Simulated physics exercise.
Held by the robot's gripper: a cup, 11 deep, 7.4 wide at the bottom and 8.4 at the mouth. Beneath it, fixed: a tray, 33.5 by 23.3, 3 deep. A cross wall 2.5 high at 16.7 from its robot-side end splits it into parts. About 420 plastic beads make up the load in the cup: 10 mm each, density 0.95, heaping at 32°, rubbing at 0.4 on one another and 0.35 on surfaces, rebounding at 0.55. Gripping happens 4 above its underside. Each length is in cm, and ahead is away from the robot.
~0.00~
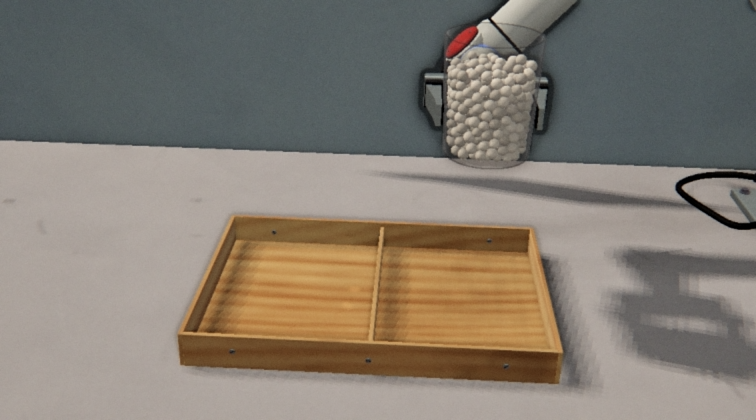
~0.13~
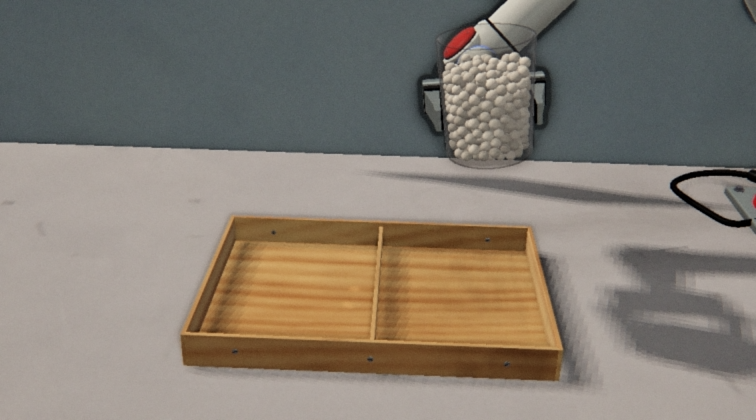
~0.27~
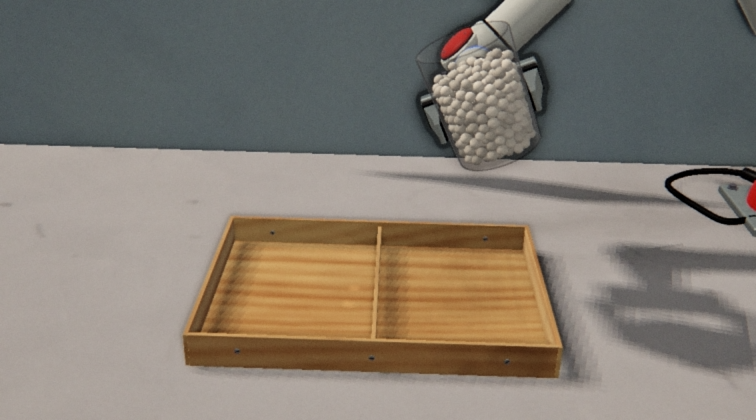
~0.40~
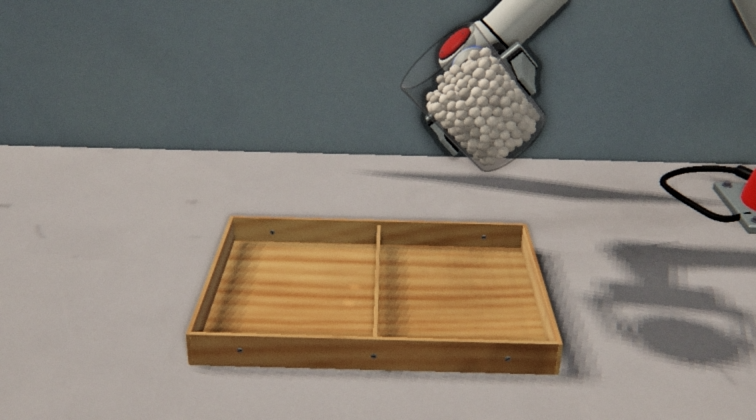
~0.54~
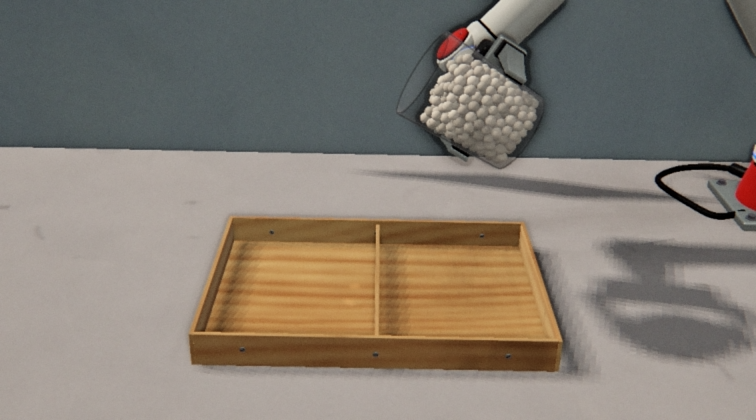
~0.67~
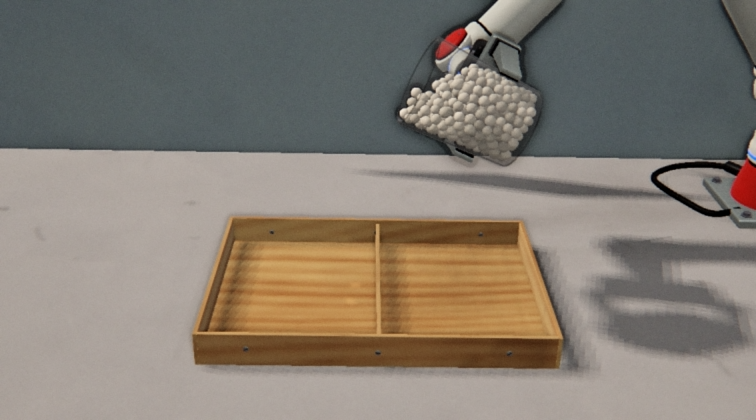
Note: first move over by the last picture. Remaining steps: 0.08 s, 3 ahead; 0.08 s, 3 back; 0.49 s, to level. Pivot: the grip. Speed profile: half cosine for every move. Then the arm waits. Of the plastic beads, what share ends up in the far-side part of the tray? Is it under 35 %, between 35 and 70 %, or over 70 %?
It is under 35 %.
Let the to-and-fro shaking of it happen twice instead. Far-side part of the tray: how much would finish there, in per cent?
Estimate for that case: 30 %.
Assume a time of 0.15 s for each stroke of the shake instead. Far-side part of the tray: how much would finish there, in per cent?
I'd expect close to 0 in a hundred.
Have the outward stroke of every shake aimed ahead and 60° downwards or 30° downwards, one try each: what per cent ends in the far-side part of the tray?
I'd say close to 0 percent for the first and close to 10 percent for the second.
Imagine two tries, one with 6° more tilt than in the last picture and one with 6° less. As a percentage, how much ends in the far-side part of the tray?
I'd expect close to 30 and then 15 per cent.
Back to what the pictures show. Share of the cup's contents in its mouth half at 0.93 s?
Some 45 percent is in that half.
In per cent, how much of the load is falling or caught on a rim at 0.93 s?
Around 21 per cent of the load.
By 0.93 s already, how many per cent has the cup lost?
I'd put it at some 20 per cent at that point.
After 0.93 s, tilted 59° forward, highest piece 24 above the table; 329 in the cup, 1 in the far-side part, 88 in flight or on a rim.
After 1.19 s, tilted 11° forward, highest piece 27 above the table; 319 in the cup, 89 in the far-side part, 2 in the robot-side part, 1 on the table or floor, 7 in flight or on a rim.
After 1.52 s, level, highest piece 26 above the table; 319 in the cup, 92 in the far-side part, 5 on the table or floor, 2 in the robot-side part.
After 2.57 s, level, highest piece 26 above the table; 319 in the cup, 92 in the far-side part, 5 on the table or floor, 2 in the robot-side part.
At rest, 319 in the cup, 92 in the far-side part, 5 on the table or floor, 2 in the robot-side part. That is 22 % in the far-side part of the tray.
